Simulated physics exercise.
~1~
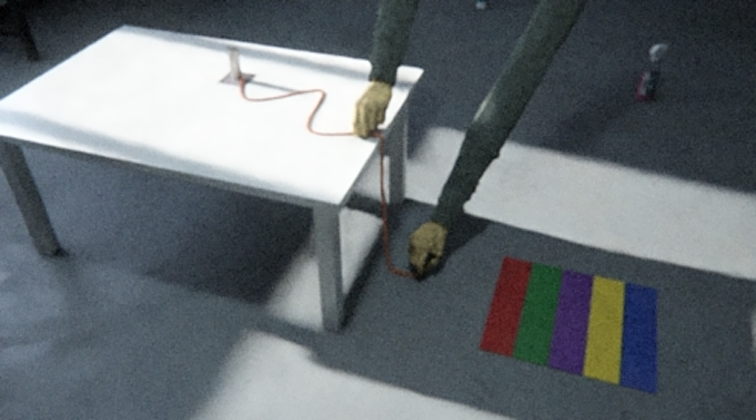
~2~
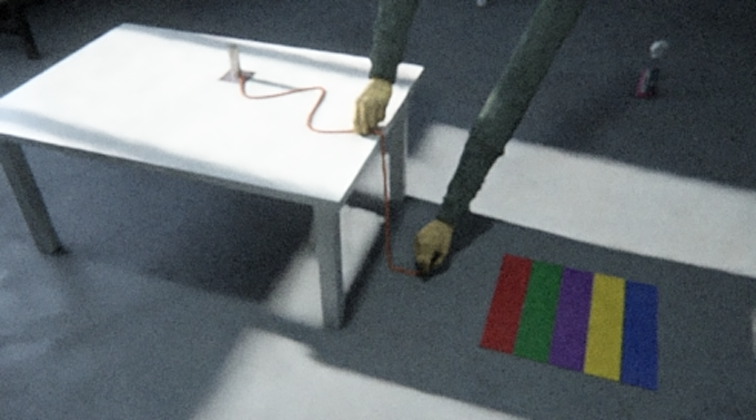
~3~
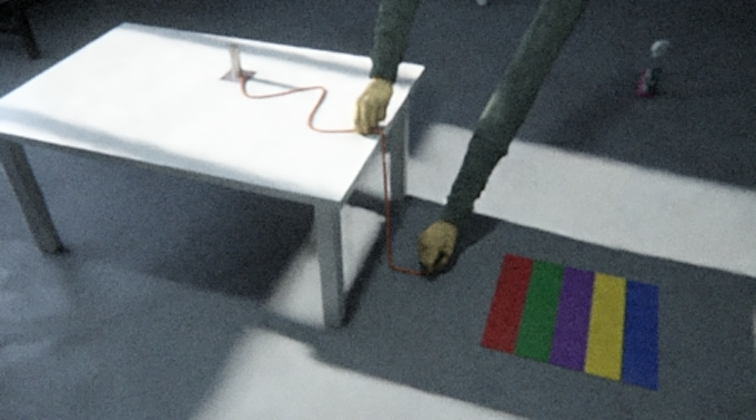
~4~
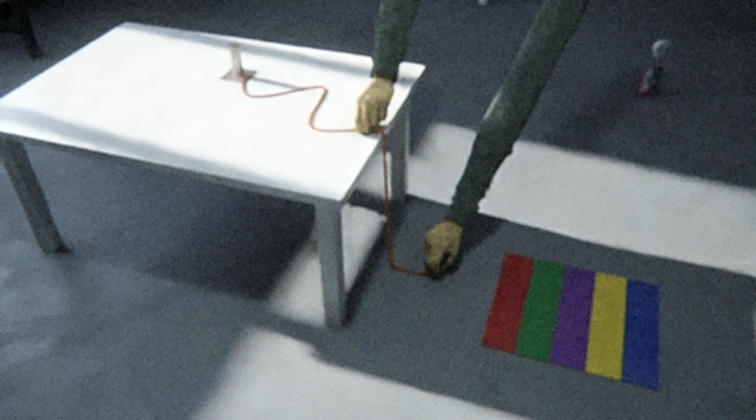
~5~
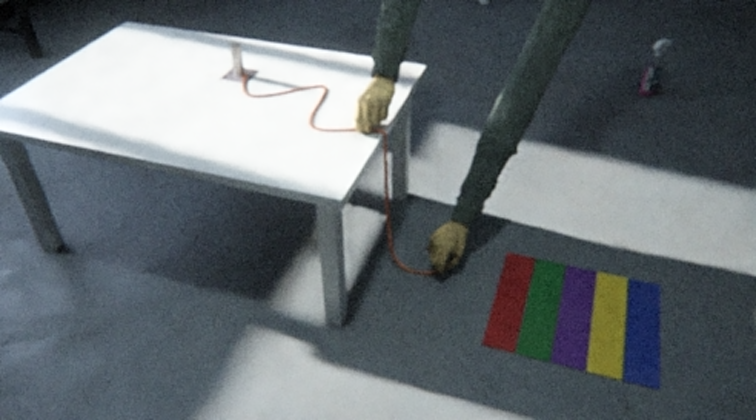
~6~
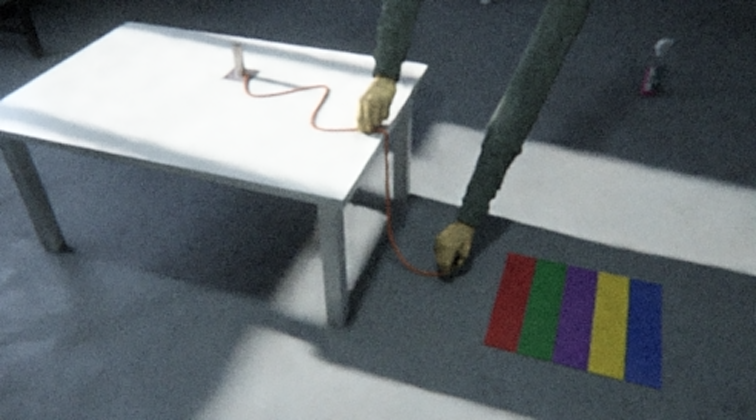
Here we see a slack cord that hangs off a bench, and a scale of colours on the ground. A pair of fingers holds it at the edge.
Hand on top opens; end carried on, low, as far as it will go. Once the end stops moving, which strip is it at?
It is at the blue strip.
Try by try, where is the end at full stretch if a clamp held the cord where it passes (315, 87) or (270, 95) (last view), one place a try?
First (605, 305), then (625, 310).
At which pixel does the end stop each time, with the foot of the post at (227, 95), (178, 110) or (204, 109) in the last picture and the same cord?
Near (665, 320), (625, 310) and (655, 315).
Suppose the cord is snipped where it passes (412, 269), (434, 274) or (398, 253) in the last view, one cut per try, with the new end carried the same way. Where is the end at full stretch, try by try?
Respectively (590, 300), (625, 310) and (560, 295).
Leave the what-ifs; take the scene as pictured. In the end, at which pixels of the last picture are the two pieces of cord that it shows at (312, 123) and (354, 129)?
The first at (408, 134), the second at (449, 163).
Soon after, end near (580, 300); over purple.
Then, end near (625, 310); over yellow.
At full stretch, end near (652, 316); over blue. Over blue.
